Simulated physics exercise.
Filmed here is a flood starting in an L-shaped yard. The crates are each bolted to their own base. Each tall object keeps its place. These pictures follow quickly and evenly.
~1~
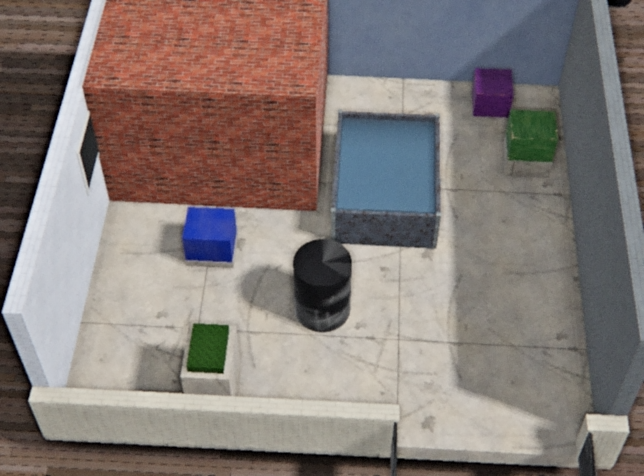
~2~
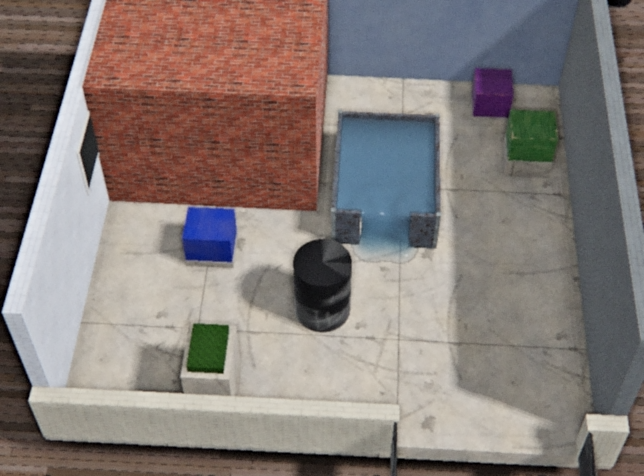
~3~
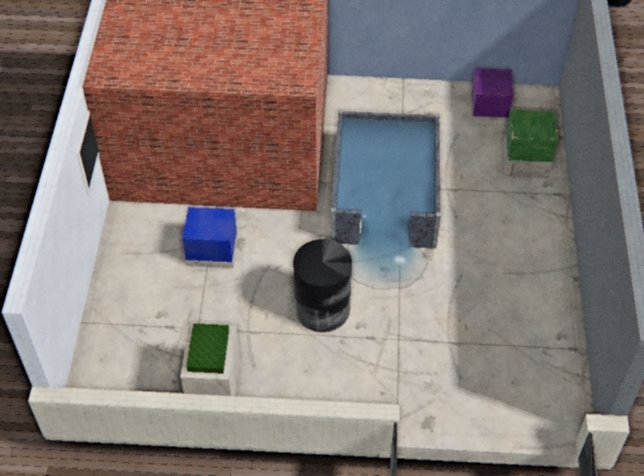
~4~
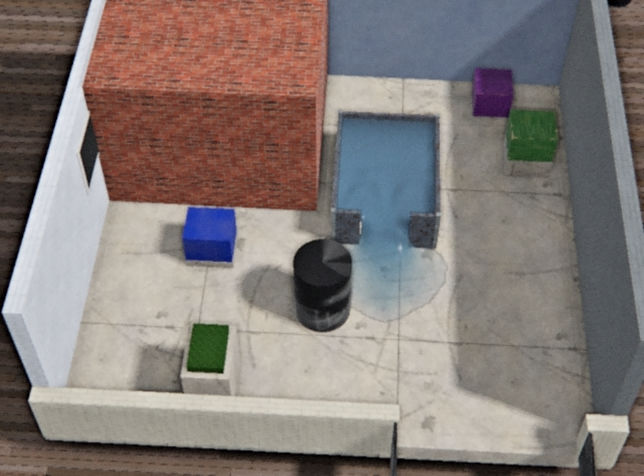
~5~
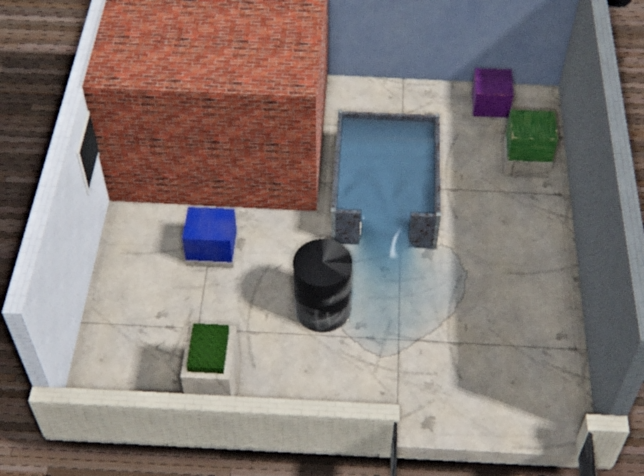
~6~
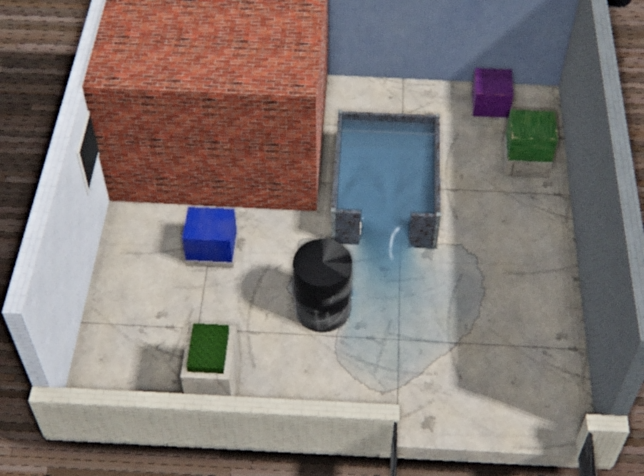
We see a walled yard with a brick block, colored boxes and a dark cylinder; a gap opens in the front of a water tank, and water pours out, spreading forward across the pale floor beside the cylinder.
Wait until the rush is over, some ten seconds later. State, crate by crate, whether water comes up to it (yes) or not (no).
In order: The blue crate will not even get damp. The purple crate will not even get damp. The green crate will not even get damp.
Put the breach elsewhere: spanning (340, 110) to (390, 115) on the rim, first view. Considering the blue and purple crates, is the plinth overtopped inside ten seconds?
Taking them in turn, the blue one is left untouched, and the purple one is swamped.
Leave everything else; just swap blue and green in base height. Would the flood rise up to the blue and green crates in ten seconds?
Result - blue crate: Untouched; green crate: Untouched.
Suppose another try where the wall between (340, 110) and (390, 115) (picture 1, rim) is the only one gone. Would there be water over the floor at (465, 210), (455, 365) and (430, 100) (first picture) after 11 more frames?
Spared, then spared, then sodden.
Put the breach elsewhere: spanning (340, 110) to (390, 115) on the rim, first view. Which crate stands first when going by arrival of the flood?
Answer: The purple one.
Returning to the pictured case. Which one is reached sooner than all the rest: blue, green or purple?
Answer: The blue crate.
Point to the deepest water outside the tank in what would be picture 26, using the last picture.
Approximate pixel: (348, 291).
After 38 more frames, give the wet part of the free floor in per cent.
My guess is around 60 in a hundred.
A moment on, water covers 25 % of the floor; the blue crate water round its plinth, the purple crate not reached, the green crate not reached.
Next, water covers 40 % of the floor; the blue crate water round its plinth, the purple crate not reached, the green crate not reached.
Then, water covers 45 % of the floor; the blue crate water round its plinth, the purple crate not reached, the green crate not reached.
Later, water covers 60 % of the floor; the blue crate water round its plinth, the purple crate not reached, the green crate not reached.
In the end, water covers 70 % of the floor; the blue crate stayed above the water, the purple crate stayed above the water, the green crate stayed above the water.
